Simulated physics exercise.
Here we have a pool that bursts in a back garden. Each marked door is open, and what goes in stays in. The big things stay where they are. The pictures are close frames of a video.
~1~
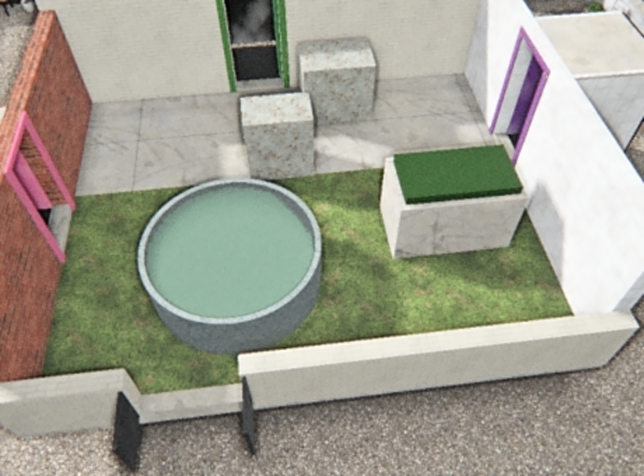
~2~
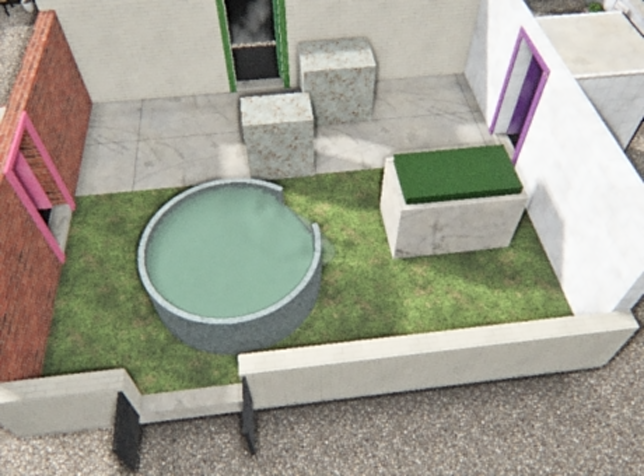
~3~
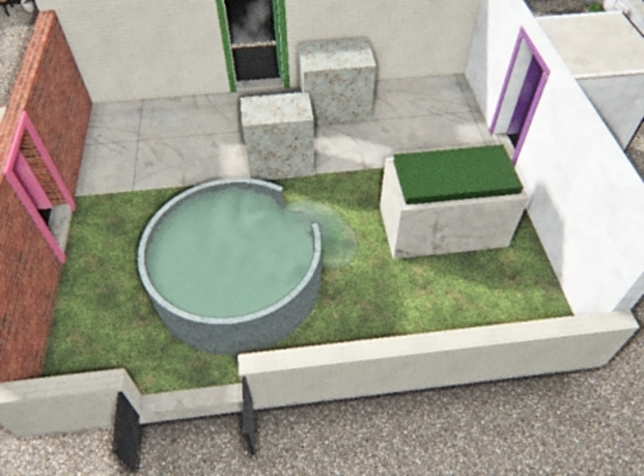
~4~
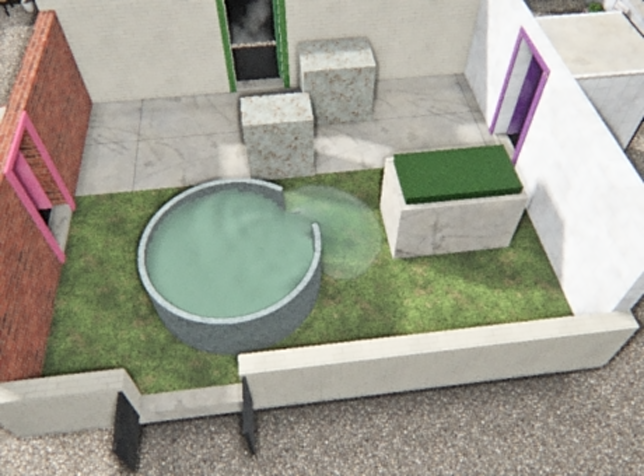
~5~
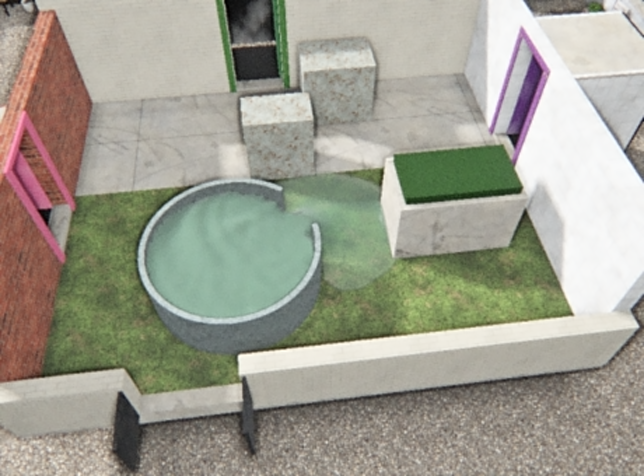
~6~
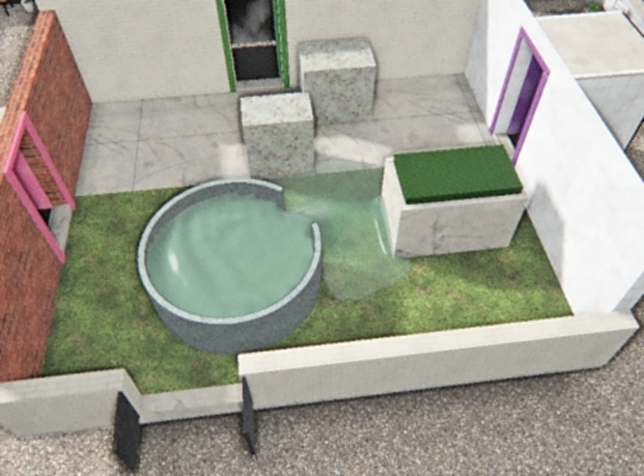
A walled back garden with grass and grey paving is seen from high above, and the view stays still. A round grey pool of green water sits left of centre, with two speckled blocks behind it, a green-topped pale block to the right, a pink-framed opening left and a purple one right. The pool's right side breaks open, and water pours through the gap, fanning across the grass to the pale block.
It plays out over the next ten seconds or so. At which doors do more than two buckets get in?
One by one: The green door holds within the limit; the purple door floods; the pink door holds within the limit.
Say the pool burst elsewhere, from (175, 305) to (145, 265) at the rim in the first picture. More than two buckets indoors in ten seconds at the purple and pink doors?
One by one: The purple one lets less in; the pink one stays under.
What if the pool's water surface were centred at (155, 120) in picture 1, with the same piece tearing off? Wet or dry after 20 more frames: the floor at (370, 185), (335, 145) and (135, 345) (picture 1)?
In turn: Covered, under water, not flooded.
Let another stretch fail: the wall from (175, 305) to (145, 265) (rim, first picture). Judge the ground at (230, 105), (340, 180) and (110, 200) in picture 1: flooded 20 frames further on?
In turn: Clear, free of water, awash.
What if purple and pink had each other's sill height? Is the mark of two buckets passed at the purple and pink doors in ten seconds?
One by one: The purple one stays under; the pink one lets less in.
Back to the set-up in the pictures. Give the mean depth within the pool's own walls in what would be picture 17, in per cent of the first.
Roughly 62 per cent.
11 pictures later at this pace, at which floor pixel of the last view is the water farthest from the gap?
I would point to (453, 76).
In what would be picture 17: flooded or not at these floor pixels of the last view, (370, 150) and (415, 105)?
As listed: Awash, awash.
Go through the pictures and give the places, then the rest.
The pool at (231, 247) is whole and still, in the first picture.
Water pours out at (301, 229) and has run to (323, 260), in the second picture.
The front is at (353, 247), out from the gap at (301, 231), in the third picture.
Water pours out at (301, 231) and has run to (370, 214), in the fourth picture.
Water pours out at (301, 231) and has run to a hidden place, in the fifth picture.
Water pours out at (301, 231) and has run to a hidden place, in the sixth picture.
A moment on, water covers 25 % of the floor; the green door not reached, the purple door not reached, the pink door not reached.
Next, water covers 45 % of the floor; the green door not reached, the purple door wet at the sill, nothing in, the pink door not reached.
Then, water covers 55 % of the floor; the green door not reached, the purple door under two buckets in, the pink door not reached.
Later, water covers 85 % of the floor; the green door wet at the sill, nothing in, the purple door over two buckets in, the pink door not reached.
In the end, water covers 95 % of the floor; the green door wet at the sill, nothing in, the purple door far over two buckets in, the pink door wet at the sill, nothing in.
